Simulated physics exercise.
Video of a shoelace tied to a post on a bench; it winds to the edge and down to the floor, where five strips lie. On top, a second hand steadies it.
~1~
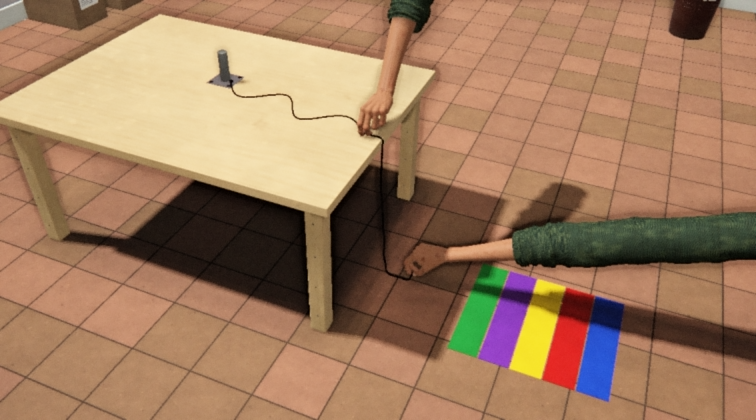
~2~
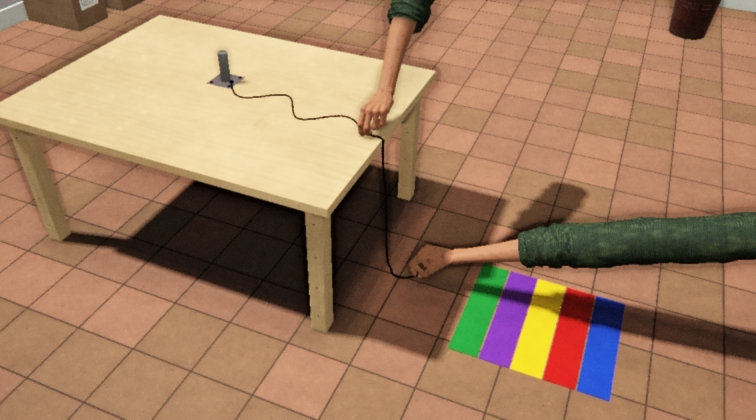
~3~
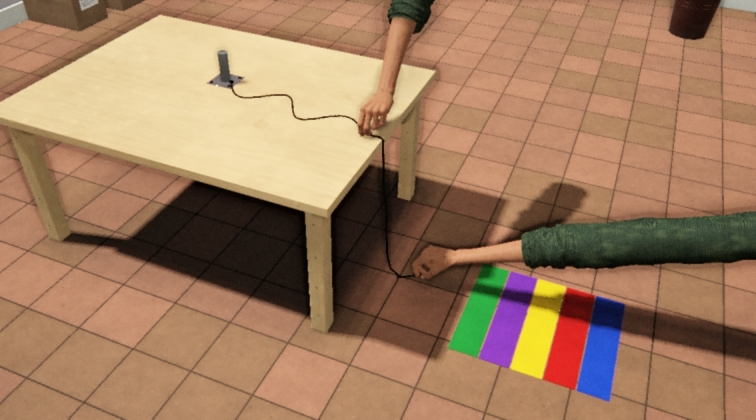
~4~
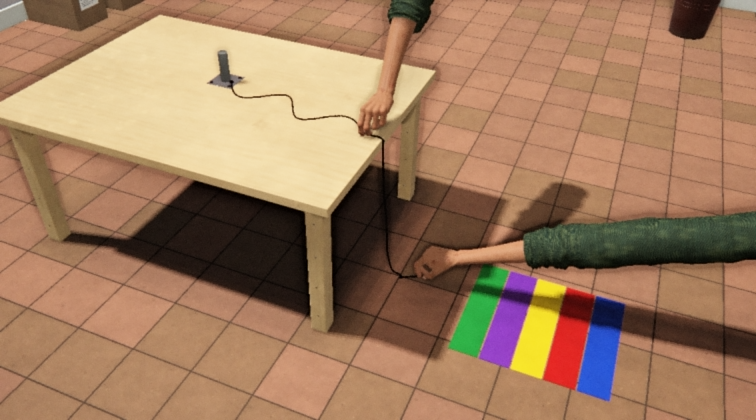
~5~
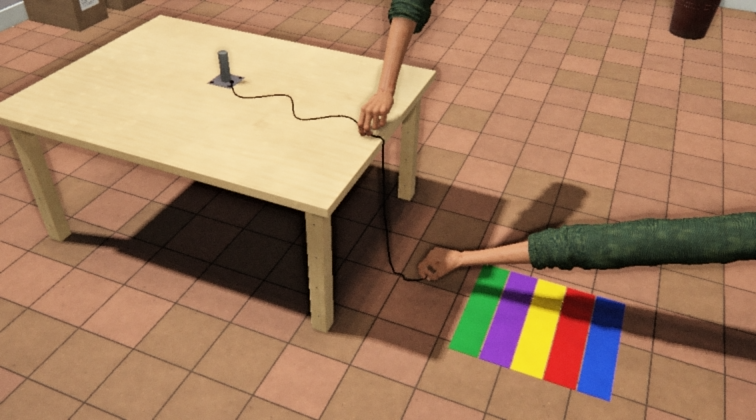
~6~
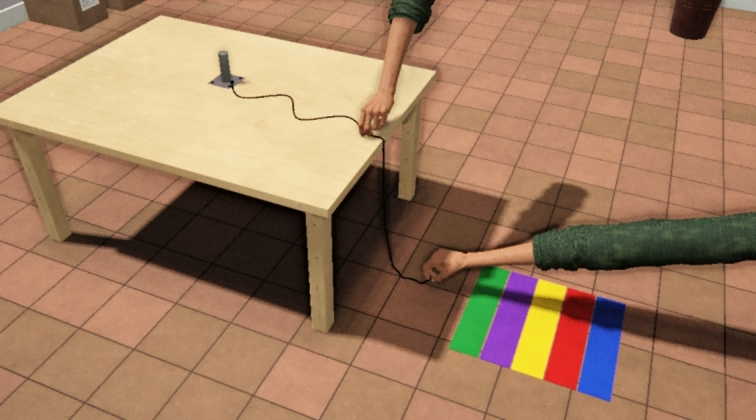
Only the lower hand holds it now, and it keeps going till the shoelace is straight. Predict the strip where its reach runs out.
Its reach runs out at the red strip.
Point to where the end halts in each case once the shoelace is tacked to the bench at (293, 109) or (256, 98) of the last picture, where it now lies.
Per try (px): (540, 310), (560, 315).
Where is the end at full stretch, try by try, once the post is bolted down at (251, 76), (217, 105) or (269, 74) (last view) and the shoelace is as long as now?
First (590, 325), then (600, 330), and last (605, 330).
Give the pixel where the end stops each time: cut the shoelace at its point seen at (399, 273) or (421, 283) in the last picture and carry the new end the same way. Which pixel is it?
Respectively (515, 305) and (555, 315).
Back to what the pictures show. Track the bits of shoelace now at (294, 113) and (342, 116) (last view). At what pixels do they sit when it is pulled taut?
The first finishes about (326, 115) and the second about (375, 132).
Soon after, end near (513, 303); over purple.
Then, end near (551, 315); over yellow.
At full stretch, end near (574, 321); over red. It gets as far as the red strip.
